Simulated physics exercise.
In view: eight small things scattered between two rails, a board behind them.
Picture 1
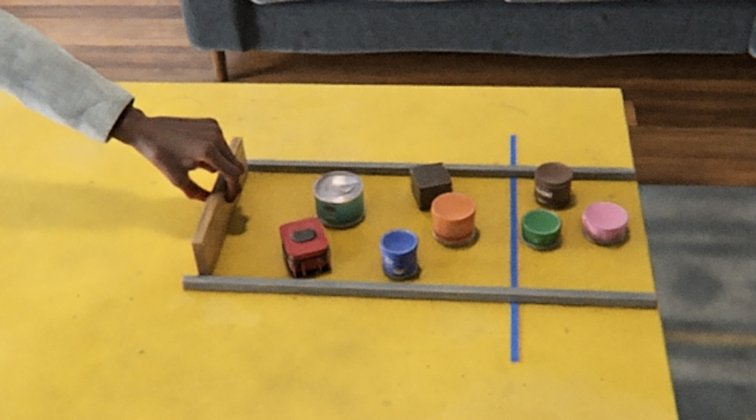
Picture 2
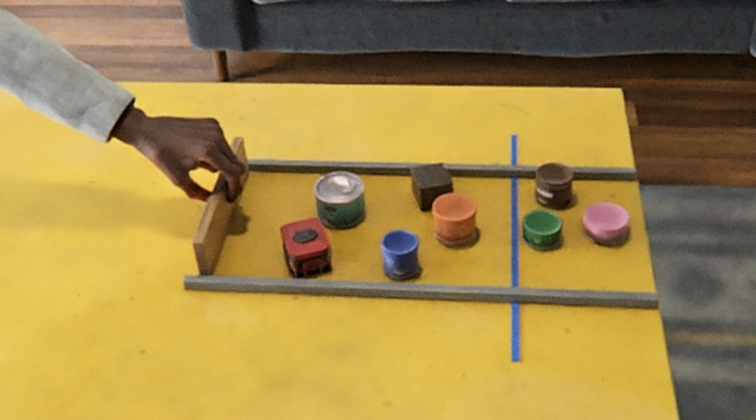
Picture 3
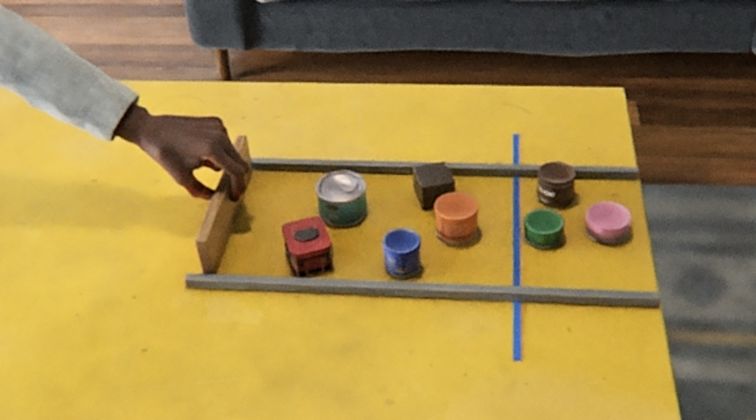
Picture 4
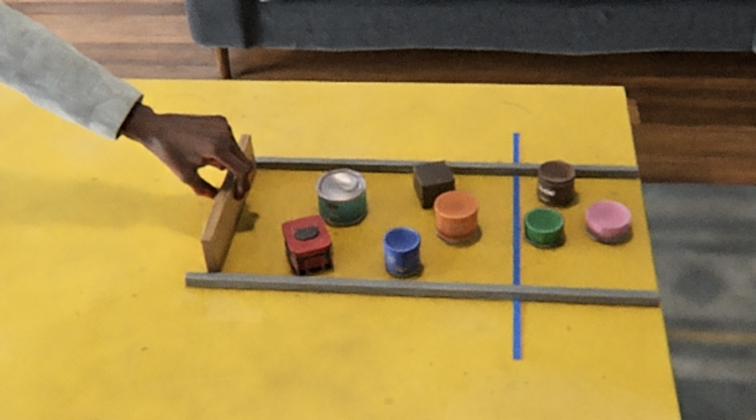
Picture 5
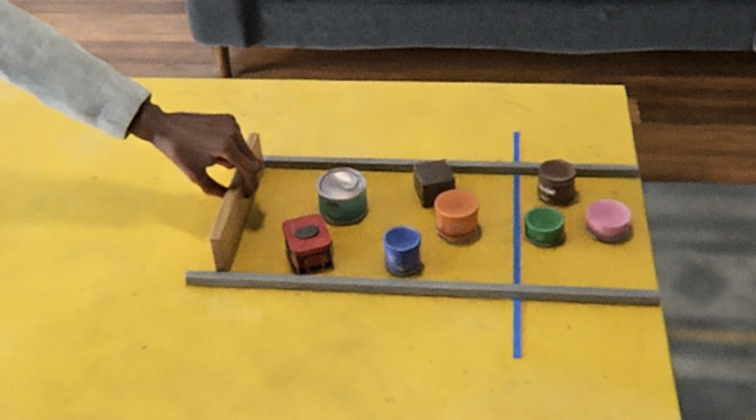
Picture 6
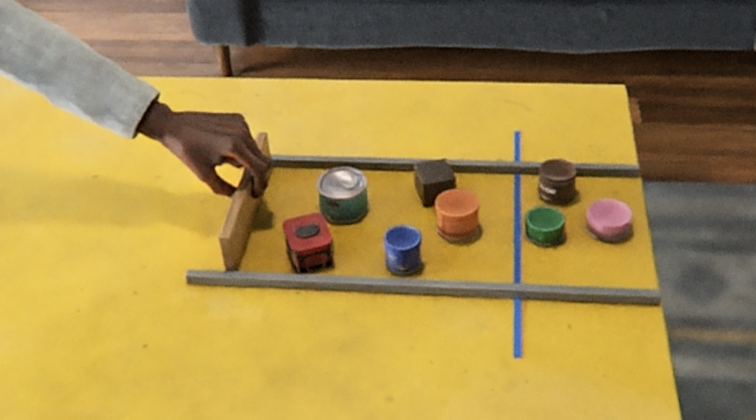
A hand sliding a wooden board slightly right between two rails on a yellow table, eight small tins and blocks staying still.
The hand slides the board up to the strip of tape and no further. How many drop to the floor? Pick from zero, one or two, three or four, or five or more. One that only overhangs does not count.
In the end the number that fall off is zero.
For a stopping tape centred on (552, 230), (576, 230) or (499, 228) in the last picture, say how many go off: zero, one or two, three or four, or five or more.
For each place: One or two; either one or two; none at all.
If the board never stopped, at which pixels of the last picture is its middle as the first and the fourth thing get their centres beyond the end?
First at (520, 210), next at (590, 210).
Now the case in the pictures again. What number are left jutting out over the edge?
The number is 1.
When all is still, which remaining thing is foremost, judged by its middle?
It is the pink tin.
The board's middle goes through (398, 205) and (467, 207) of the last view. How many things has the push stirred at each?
At the one place 5, at the other 6.
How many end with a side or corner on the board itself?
That makes 3.
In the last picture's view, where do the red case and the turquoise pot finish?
Near (539, 258) and (543, 200).
Soon after, none off yet; pink tin at rest near (608, 221); brown tub at rest near (557, 182); green tin at rest near (544, 226).
After that, none off yet; pink tin at rest near (608, 221); brown tub at rest near (557, 182); green tin displaced a little near (562, 225).
In the end, the number that fall off is zero.
